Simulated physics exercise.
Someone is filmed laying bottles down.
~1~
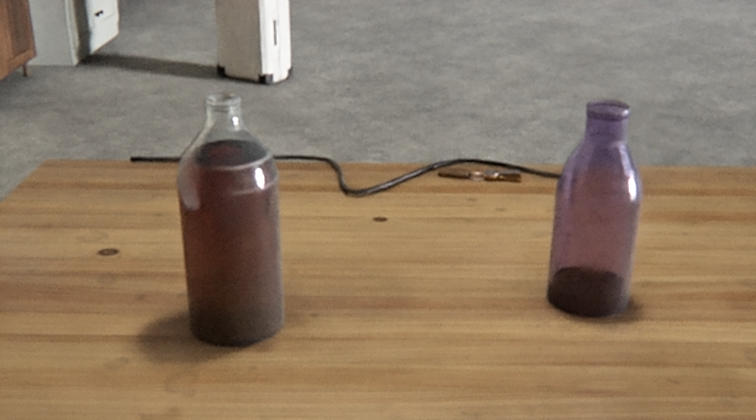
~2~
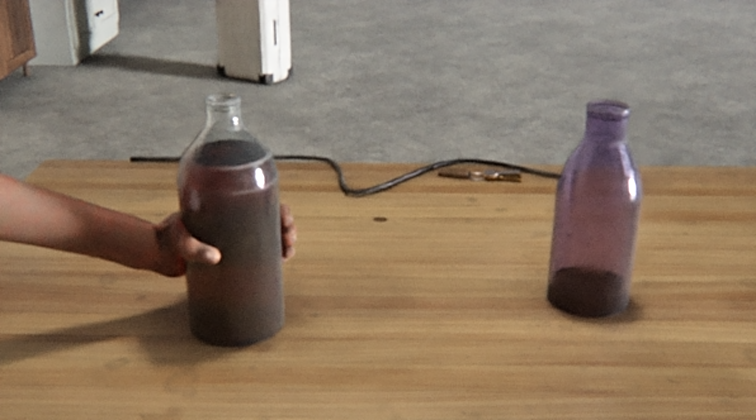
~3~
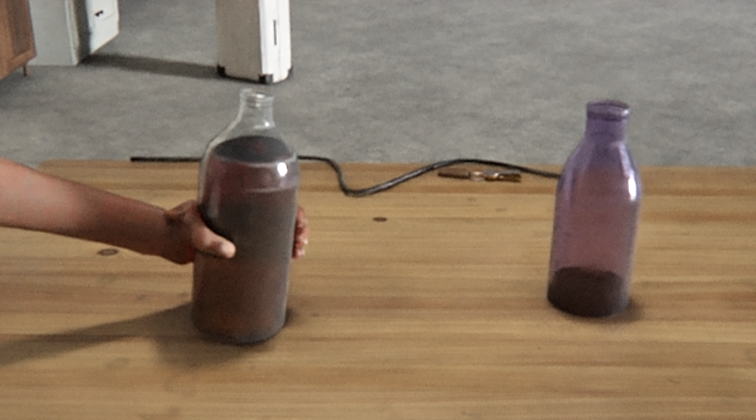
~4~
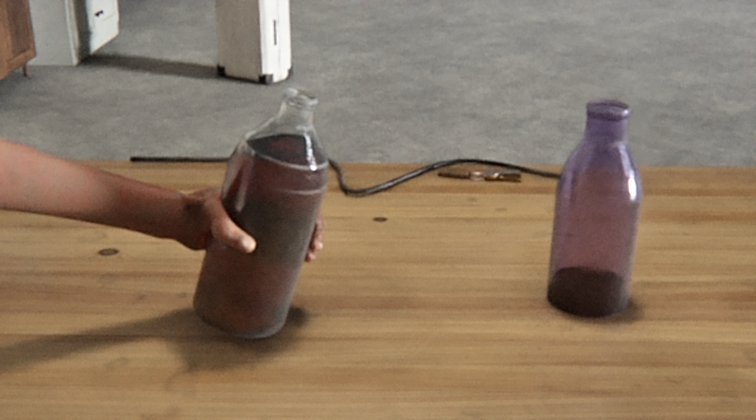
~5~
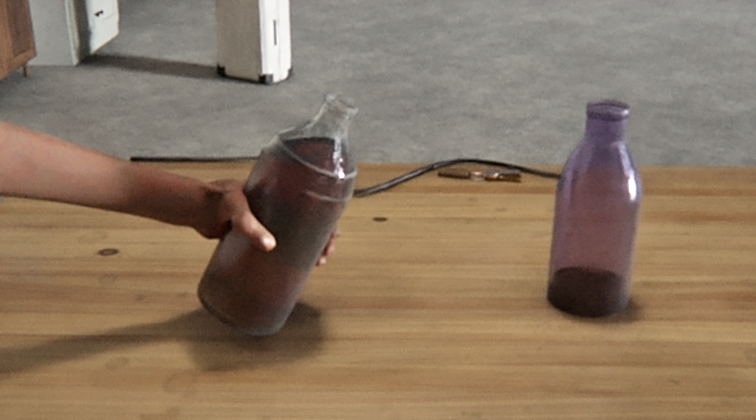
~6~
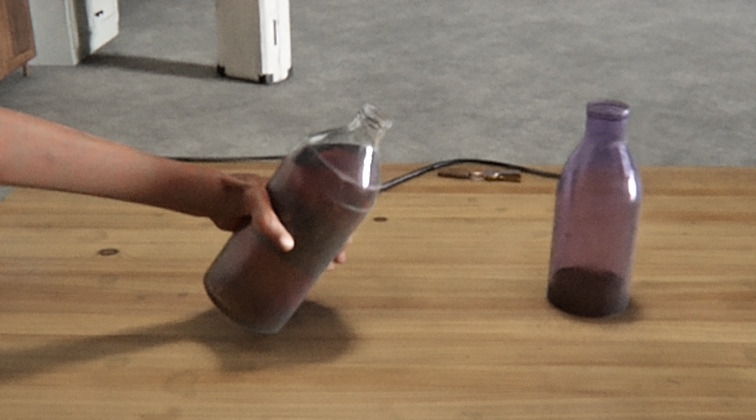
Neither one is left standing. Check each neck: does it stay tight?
Left: No, right: Yes.
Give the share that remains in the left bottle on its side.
Residual share: About 35 per cent.
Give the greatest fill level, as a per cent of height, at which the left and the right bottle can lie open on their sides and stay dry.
Around 28 percent, then around 18 percent.
Shortly, the left bottle is nearly down; left bottle, it leaks.
Then, the left bottle lies flat; left bottle, it leaks.
At the finish, both lie flat; left bottle, it leaks; right bottle, no leak.
